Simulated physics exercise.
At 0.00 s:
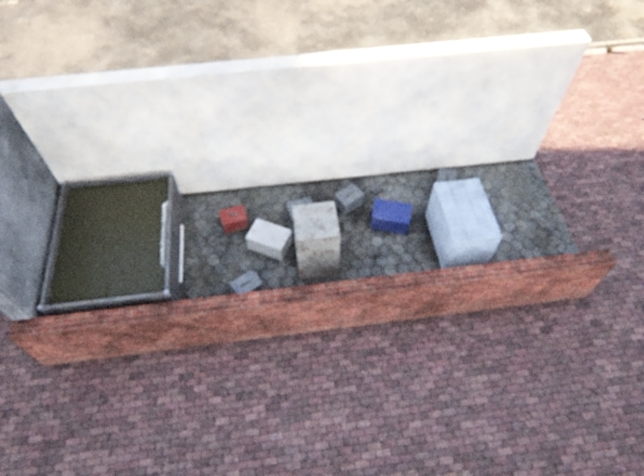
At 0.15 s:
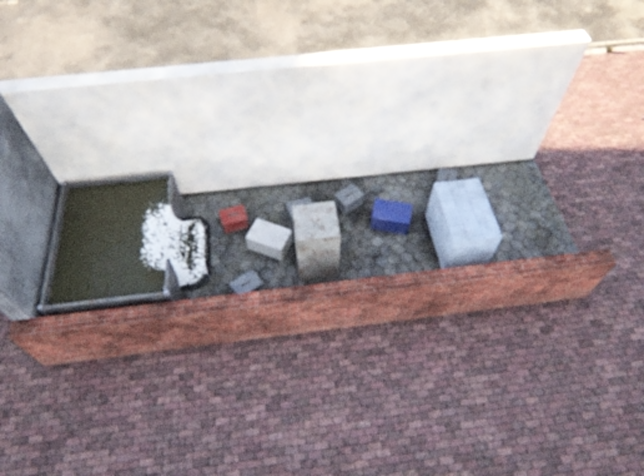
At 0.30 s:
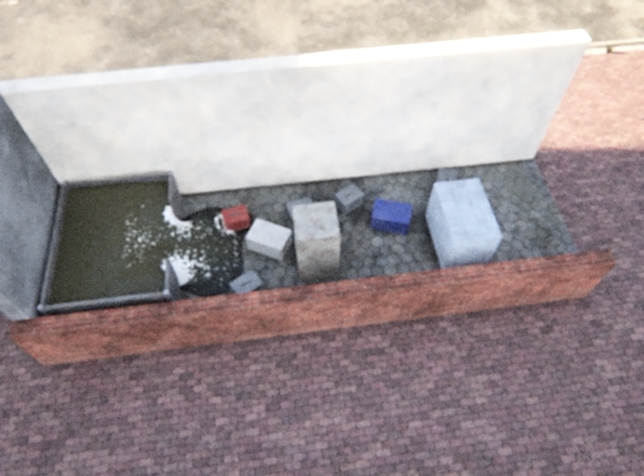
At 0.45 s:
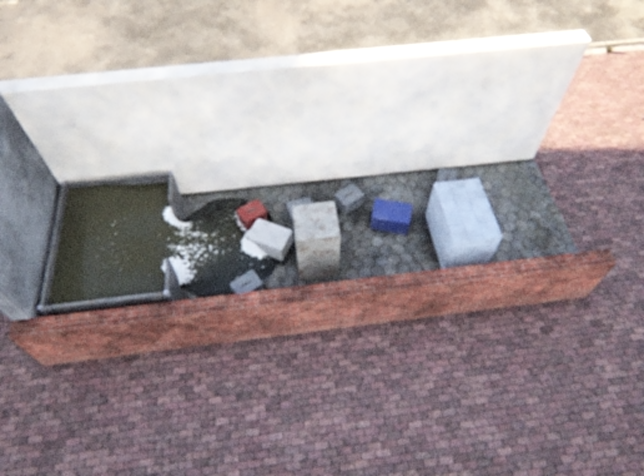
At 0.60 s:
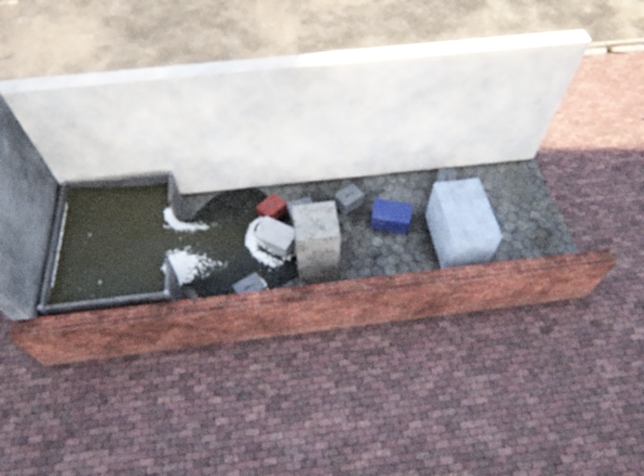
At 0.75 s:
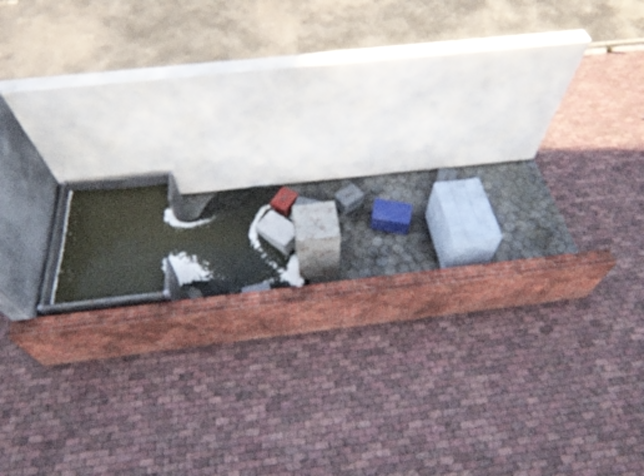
Water bursts from the tank's right side and pushes the red and white boxes right.
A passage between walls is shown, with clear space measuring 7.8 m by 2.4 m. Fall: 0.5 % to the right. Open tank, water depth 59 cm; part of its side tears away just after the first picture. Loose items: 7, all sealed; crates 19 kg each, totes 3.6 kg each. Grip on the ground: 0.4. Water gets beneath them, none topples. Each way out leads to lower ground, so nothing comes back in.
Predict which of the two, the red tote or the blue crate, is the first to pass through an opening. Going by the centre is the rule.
The first through is the red one.
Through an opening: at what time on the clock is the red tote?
2.5 s or so.
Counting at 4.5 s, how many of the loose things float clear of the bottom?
Count: 2.
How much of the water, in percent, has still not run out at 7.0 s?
Still held: Near 66 %.
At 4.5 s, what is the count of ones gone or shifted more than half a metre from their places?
I make it 6 by then.
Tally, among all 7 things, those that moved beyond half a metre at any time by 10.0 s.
By my tally, 7.
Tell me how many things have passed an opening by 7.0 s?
Total: 5.
After 2.0 s the red tote is near (427, 167), 3.3 m from its start, afloat; the blue crate is near (414, 215), 0.4 m from its start, aground; 0 of 7 are out; 4 afloat.
After 4.5 s the red tote has gone out (at 2.7 s); the blue crate is near (399, 220), 0.2 m from its start, afloat; 5 of 7 are out; 2 afloat.
After 7.0 s the red tote has gone out (at 2.7 s); the blue crate is near (353, 232), 0.8 m from its start, afloat; 5 of 7 are out; 2 afloat.
After 10.0 s the red tote has gone out (at 2.7 s); the blue crate is near (354, 232), 0.7 m from its start, aground; 5 of 7 are out; 1 afloat.
